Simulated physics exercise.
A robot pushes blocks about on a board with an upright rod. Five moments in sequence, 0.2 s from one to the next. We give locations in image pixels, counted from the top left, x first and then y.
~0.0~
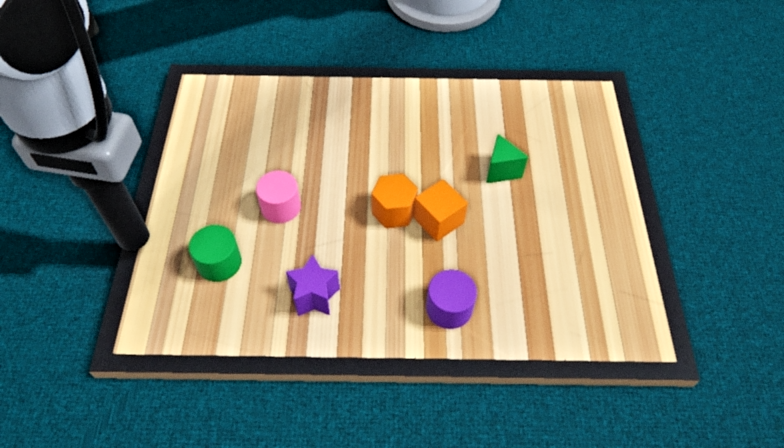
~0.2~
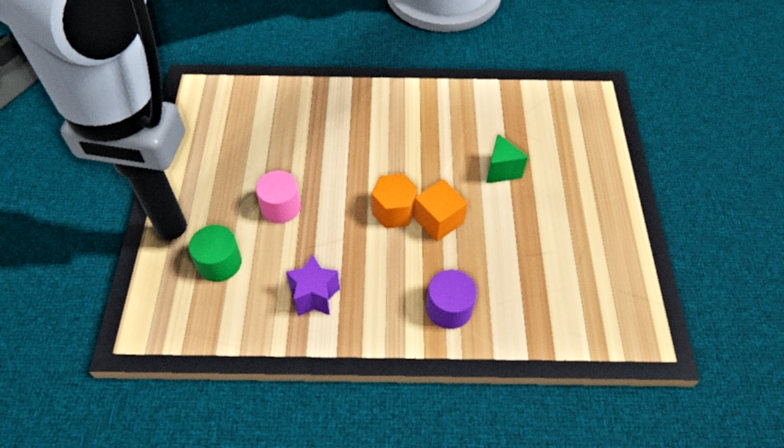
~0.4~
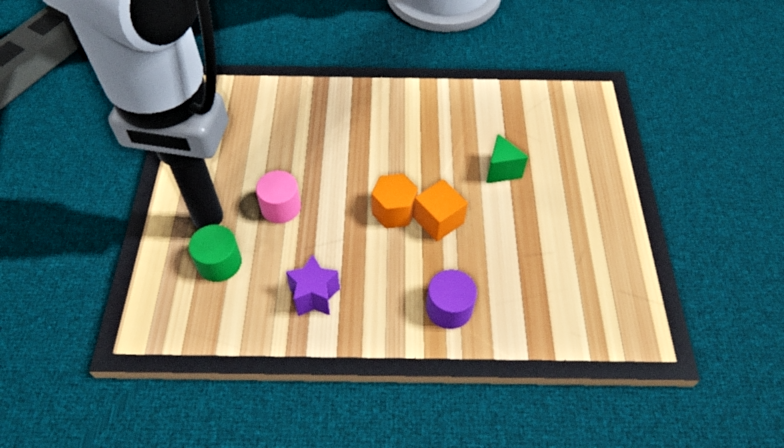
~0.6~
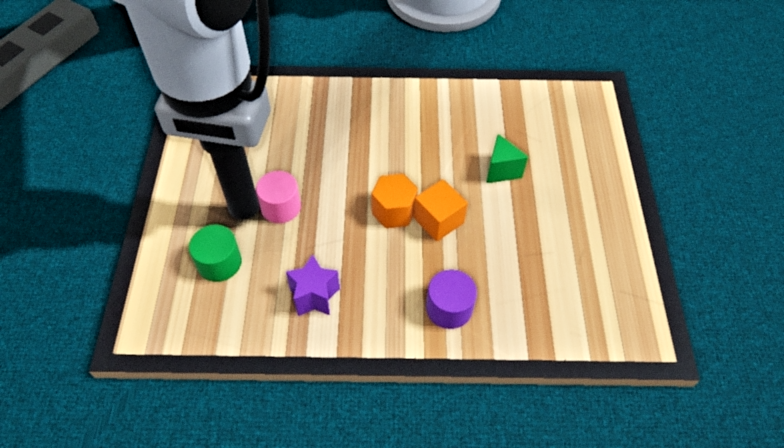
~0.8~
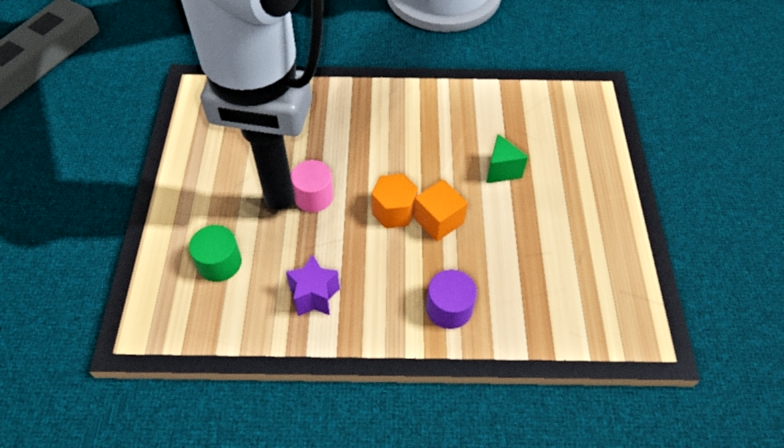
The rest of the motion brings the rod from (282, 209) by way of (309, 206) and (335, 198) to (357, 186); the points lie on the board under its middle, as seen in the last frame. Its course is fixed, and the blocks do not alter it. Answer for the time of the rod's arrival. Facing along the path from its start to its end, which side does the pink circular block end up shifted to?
The shift goes left.
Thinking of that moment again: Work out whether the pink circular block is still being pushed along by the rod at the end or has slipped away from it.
Expect to find it ahead of the rod.
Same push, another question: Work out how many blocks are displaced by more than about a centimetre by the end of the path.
Total moved: One.
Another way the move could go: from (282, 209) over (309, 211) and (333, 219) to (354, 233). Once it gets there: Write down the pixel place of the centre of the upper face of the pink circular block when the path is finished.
Expect it around (341, 170).
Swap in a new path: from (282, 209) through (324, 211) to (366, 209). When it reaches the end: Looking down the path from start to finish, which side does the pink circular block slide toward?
It gets pushed left.
On the path given first. Halfway along, rod (321, 192); pink circular block (347, 162).
At the end, rod (357, 175); pink circular block (374, 141); orange six-sided block not moved.
